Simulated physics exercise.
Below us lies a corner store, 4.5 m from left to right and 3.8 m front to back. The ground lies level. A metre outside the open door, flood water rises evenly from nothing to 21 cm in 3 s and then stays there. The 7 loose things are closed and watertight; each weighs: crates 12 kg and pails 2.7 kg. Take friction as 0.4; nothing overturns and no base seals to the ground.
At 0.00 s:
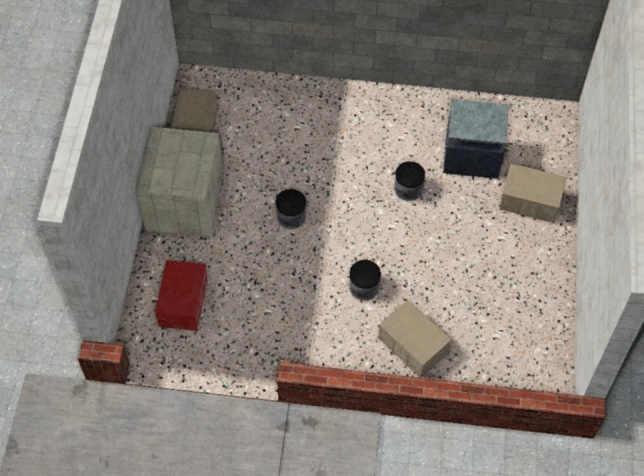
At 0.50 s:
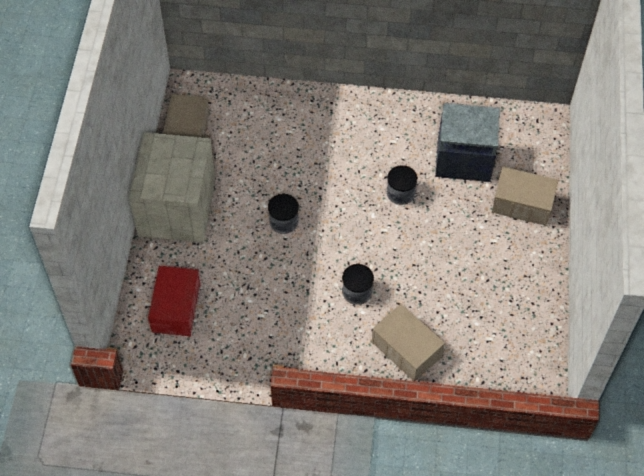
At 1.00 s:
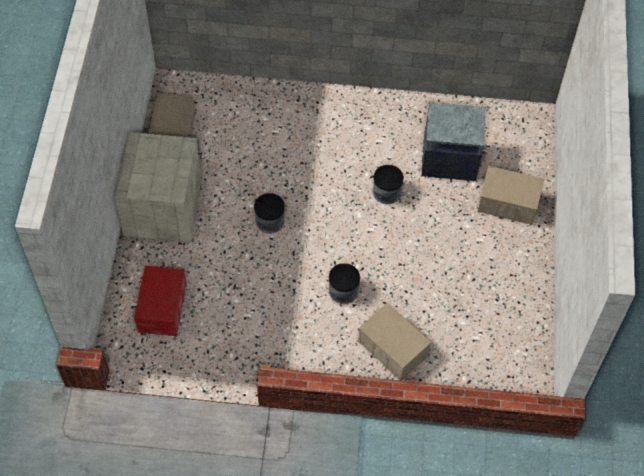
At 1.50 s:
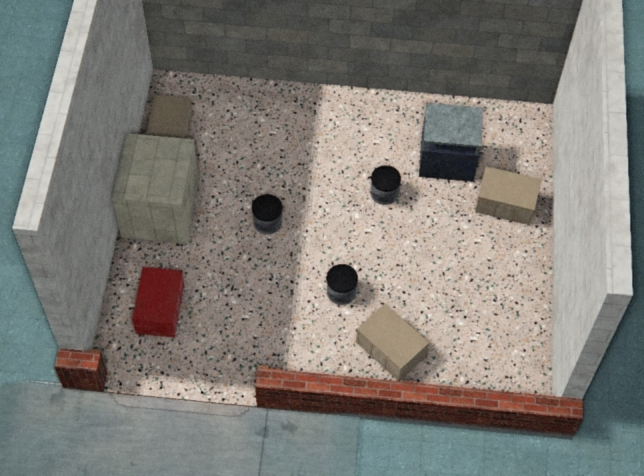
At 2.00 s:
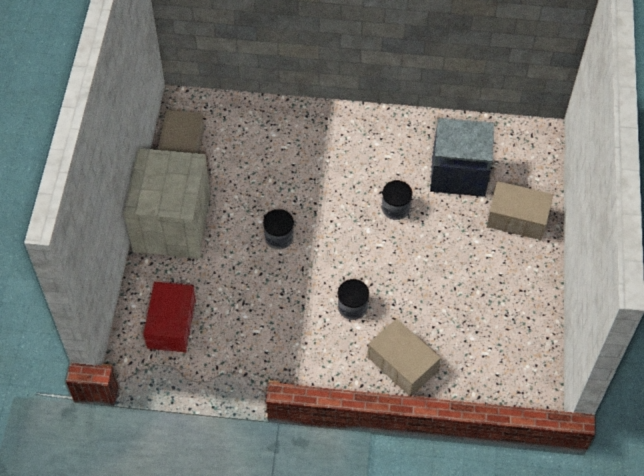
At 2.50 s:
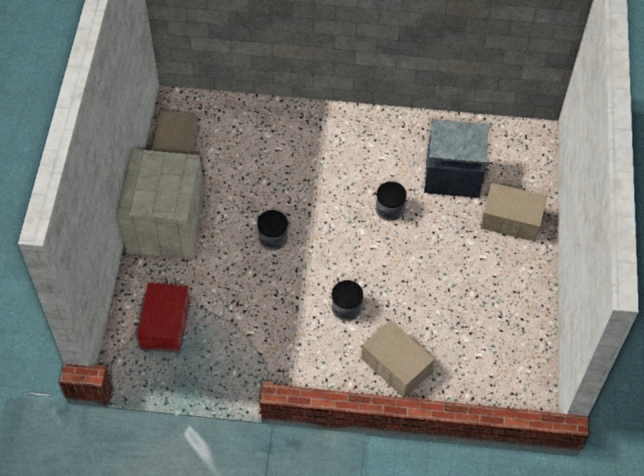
Water spreading across the pavement outside a small walled room, then wetting the floor inside the doorway, crates and pails staying still.
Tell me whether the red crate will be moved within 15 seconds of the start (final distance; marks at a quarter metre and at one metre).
Red crate travels far.
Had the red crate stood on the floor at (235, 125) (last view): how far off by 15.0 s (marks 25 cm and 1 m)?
It slides a little.
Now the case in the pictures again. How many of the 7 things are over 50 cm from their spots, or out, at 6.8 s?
By then 2.
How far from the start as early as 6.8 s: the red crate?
Roughly 200 cm by then.
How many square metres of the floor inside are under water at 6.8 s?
Some 13 m2.
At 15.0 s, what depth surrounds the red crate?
About 16 cm.
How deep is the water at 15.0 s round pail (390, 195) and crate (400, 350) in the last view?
About 8 and 10 cm.
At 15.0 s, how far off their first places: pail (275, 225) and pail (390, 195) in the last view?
In turn: 150 cm, 100 cm.
After 3.5 s the red crate is near (152, 265), 0.5 m from its start, aground; 0 afloat.
After 6.8 s the red crate is near (324, 210), 2.0 m from its start, aground; 2 afloat.
After 11.0 s the red crate is near (419, 109), 3.6 m from its start, afloat; 6 afloat.
After 15.0 s the red crate is near (420, 108), 3.6 m from its start, afloat; 7 afloat.
